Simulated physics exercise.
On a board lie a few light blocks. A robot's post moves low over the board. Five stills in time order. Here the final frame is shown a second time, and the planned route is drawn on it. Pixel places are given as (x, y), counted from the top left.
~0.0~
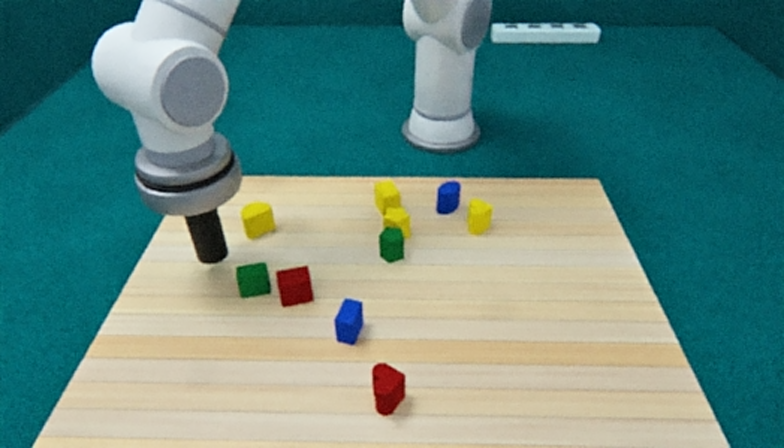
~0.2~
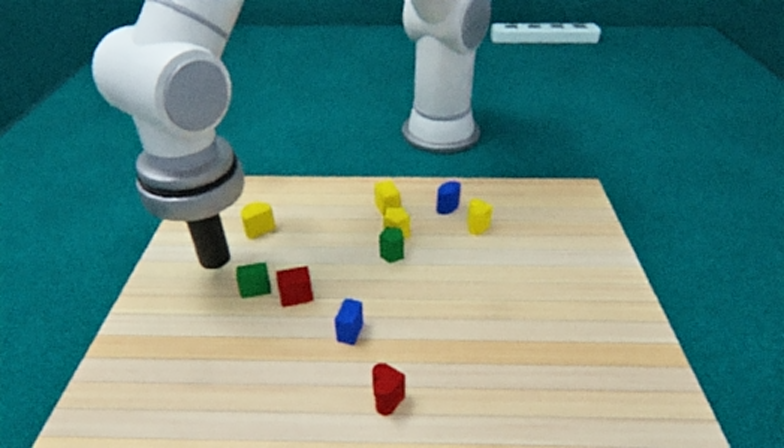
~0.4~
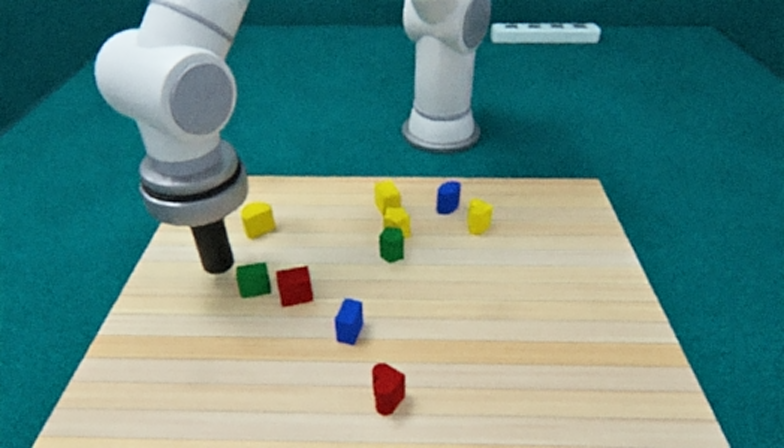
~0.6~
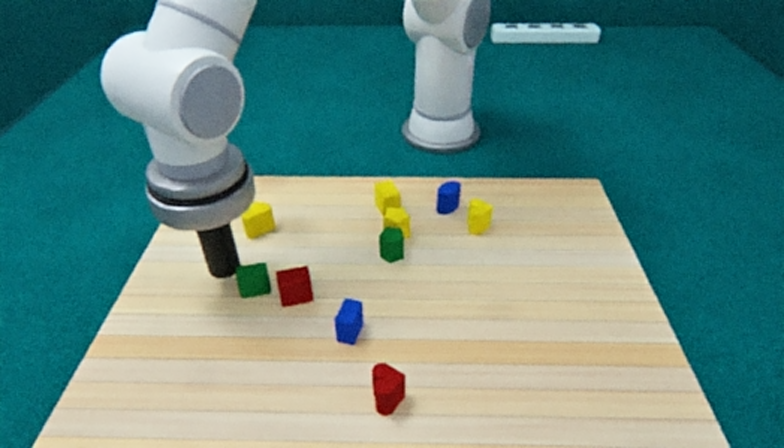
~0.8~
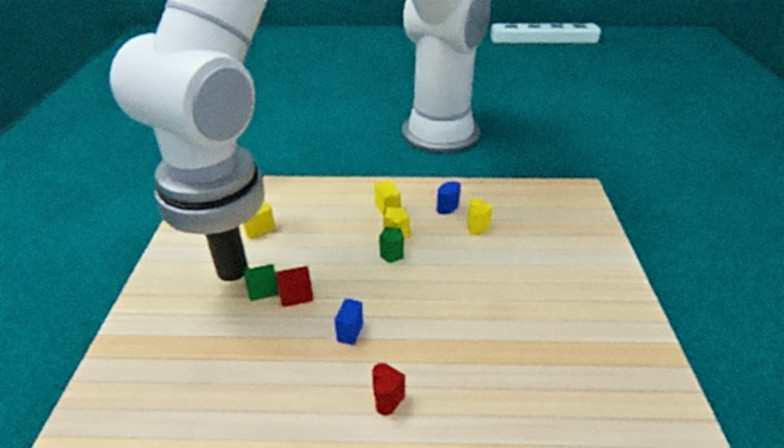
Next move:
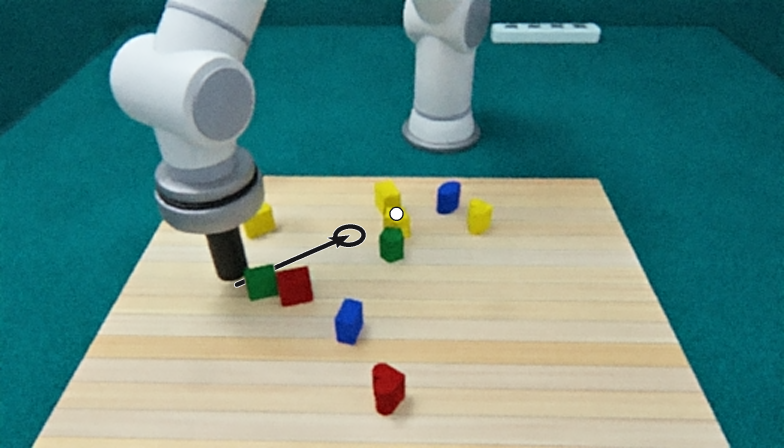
In this clip, a robot arm's black post moves low over a wooden board scattered with small coloured blocks, edging toward the viewer and to the right, then nudges a green block slightly right, toward a red block beside it.
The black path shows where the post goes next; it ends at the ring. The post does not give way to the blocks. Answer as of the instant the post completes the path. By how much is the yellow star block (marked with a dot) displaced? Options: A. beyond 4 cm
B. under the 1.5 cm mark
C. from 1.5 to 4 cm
I'll go with B - under the 1.5 cm mark.
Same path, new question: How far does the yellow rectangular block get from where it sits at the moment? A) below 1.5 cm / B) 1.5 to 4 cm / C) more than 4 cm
(A)
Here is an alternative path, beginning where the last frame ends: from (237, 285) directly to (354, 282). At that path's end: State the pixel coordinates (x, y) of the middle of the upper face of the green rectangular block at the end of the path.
It will end up at (366, 280).
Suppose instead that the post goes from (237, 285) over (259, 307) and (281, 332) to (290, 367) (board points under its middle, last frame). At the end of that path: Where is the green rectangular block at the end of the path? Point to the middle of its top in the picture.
Pixel (296, 292).
The drawn path runs straight from (237, 285) to (349, 235); the dot is on the yellow star block.
On the path given first. One third of the way, post at (275, 253); green rectangular block at (285, 263), turned 70° clockwise; red rectangular block at (310, 275), turned 45° clockwise.
Two thirds of the way, post at (313, 237); green rectangular block at (289, 261), turned 95° clockwise; red rectangular block at (310, 276), turned 45° clockwise.
At the end, post at (348, 222); green rectangular block at (289, 261), turned 95° clockwise; red rectangular block at (310, 276), turned 45° clockwise; yellow rectangular block not moved; yellow star block not moved.
